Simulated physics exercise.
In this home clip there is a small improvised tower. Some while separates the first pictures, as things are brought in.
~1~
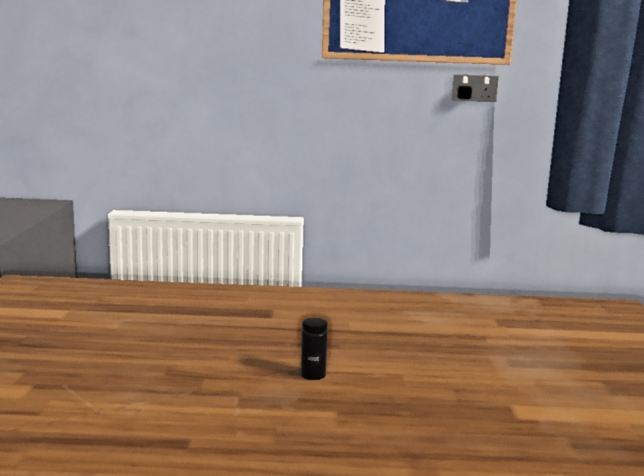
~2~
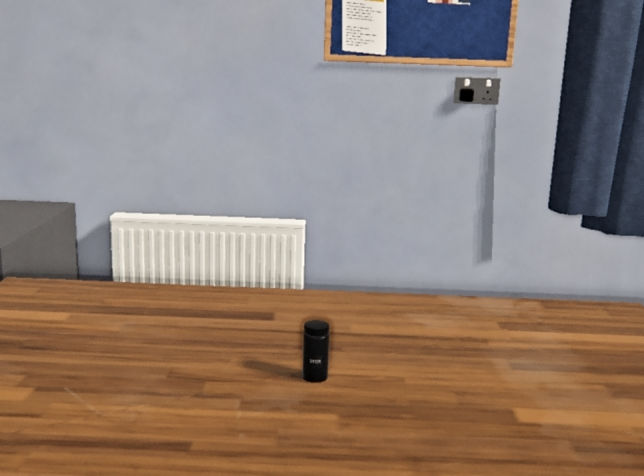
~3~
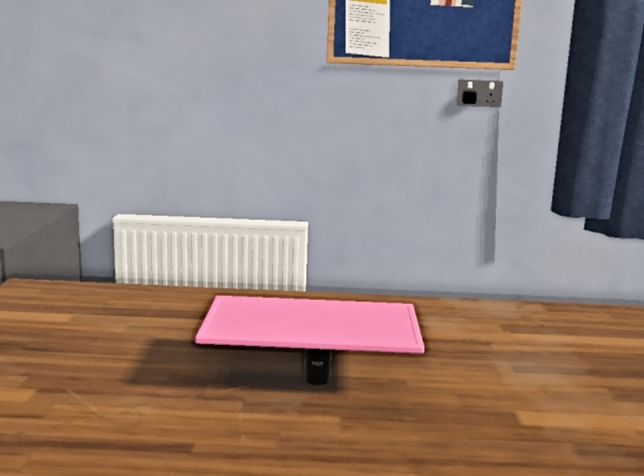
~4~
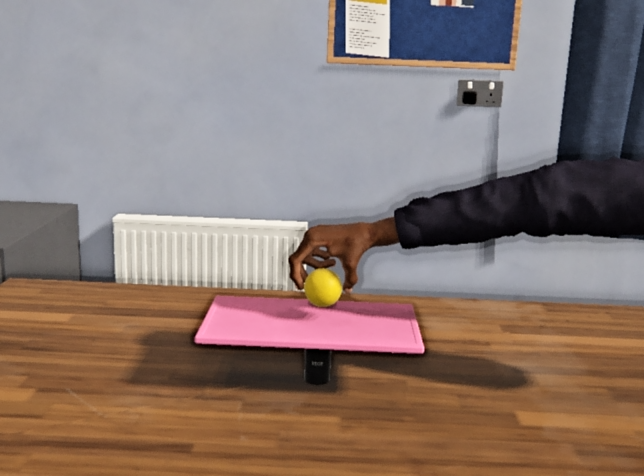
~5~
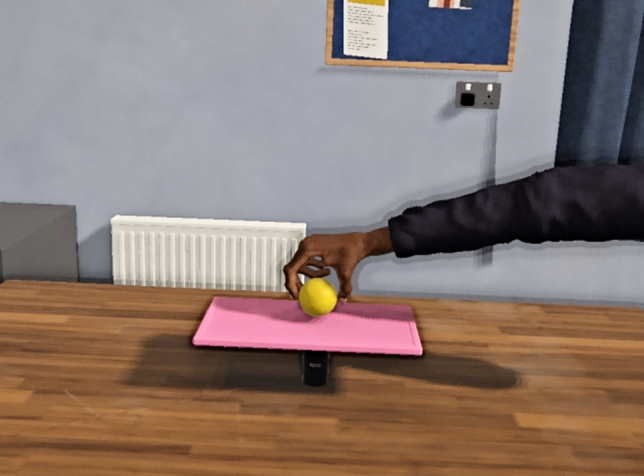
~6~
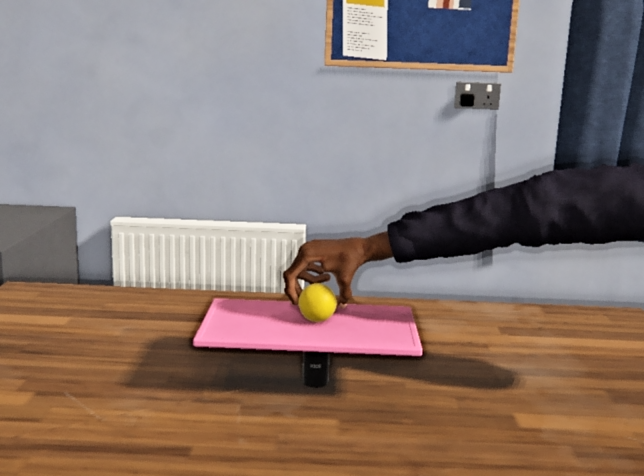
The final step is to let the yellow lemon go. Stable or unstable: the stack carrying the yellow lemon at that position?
Stable.
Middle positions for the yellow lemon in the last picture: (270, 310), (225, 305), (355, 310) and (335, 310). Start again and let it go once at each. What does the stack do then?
So it tips over first, tips over next, stays steady after that, and stays steady last.
Then, 0.20 s past the last view, nothing moves.
Then, 0.40 s past the last view, yellow lemon resting near (318, 303).
Finally, all 3 still in place. Final places as the last picture's camera would see them, yellow lemon near (318, 303). The stack keeps its balance.
